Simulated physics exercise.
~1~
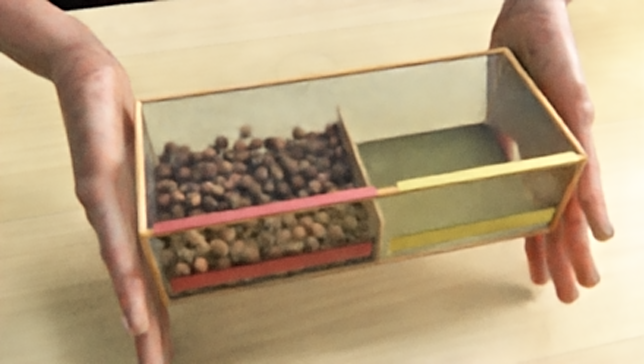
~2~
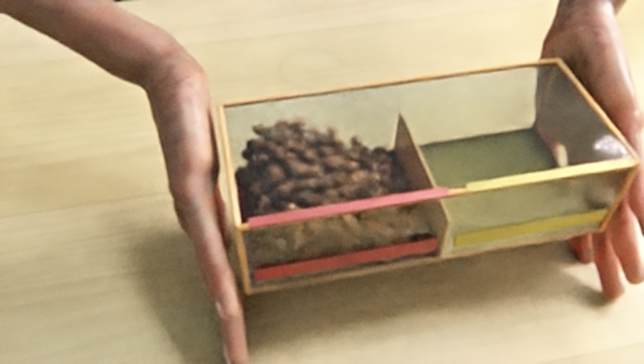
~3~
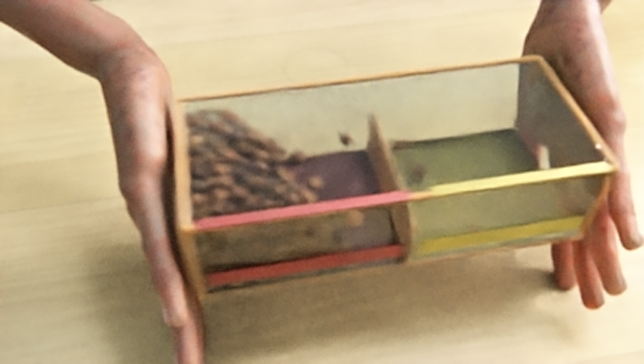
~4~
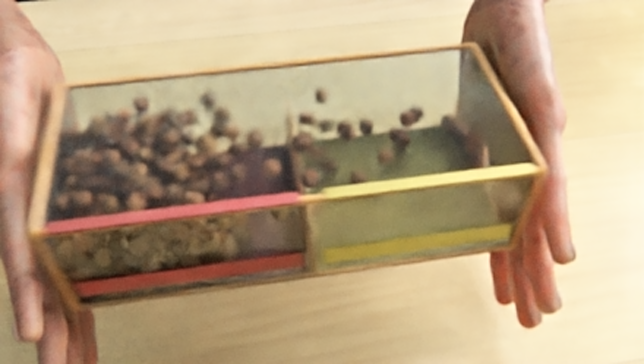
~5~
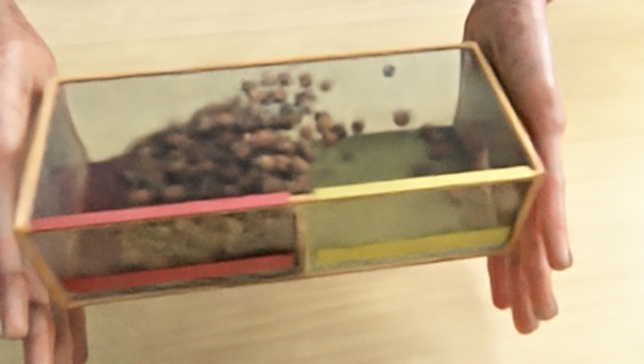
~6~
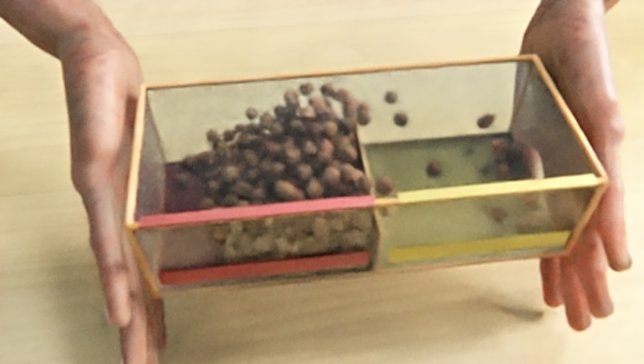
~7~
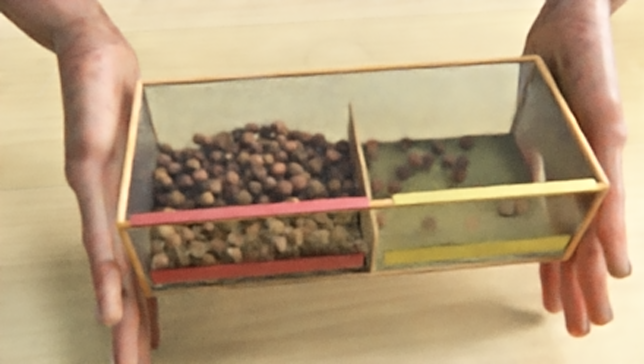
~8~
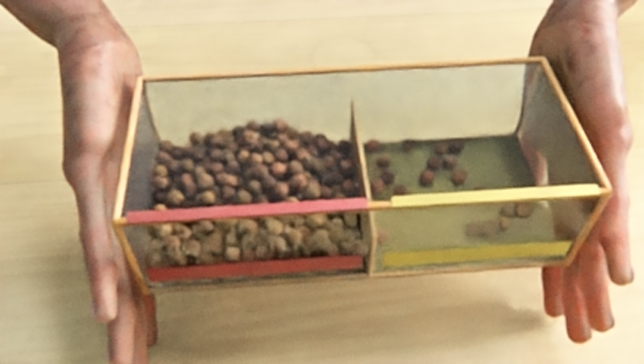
At the start, two hands hold a clear lidded box split by a low divider, with small brown balls filling the left section, marked red, and the right section, marked yellow, empty. The hands move the box to the right, and the balls bunch into a heap. They then swing it back left and shake it to and fro, so the balls scatter and some fly over the divider. As the shaking eases, the balls tumble down and settle. In the end, the box is held still, with most balls on the red side and a few on the yellow side.
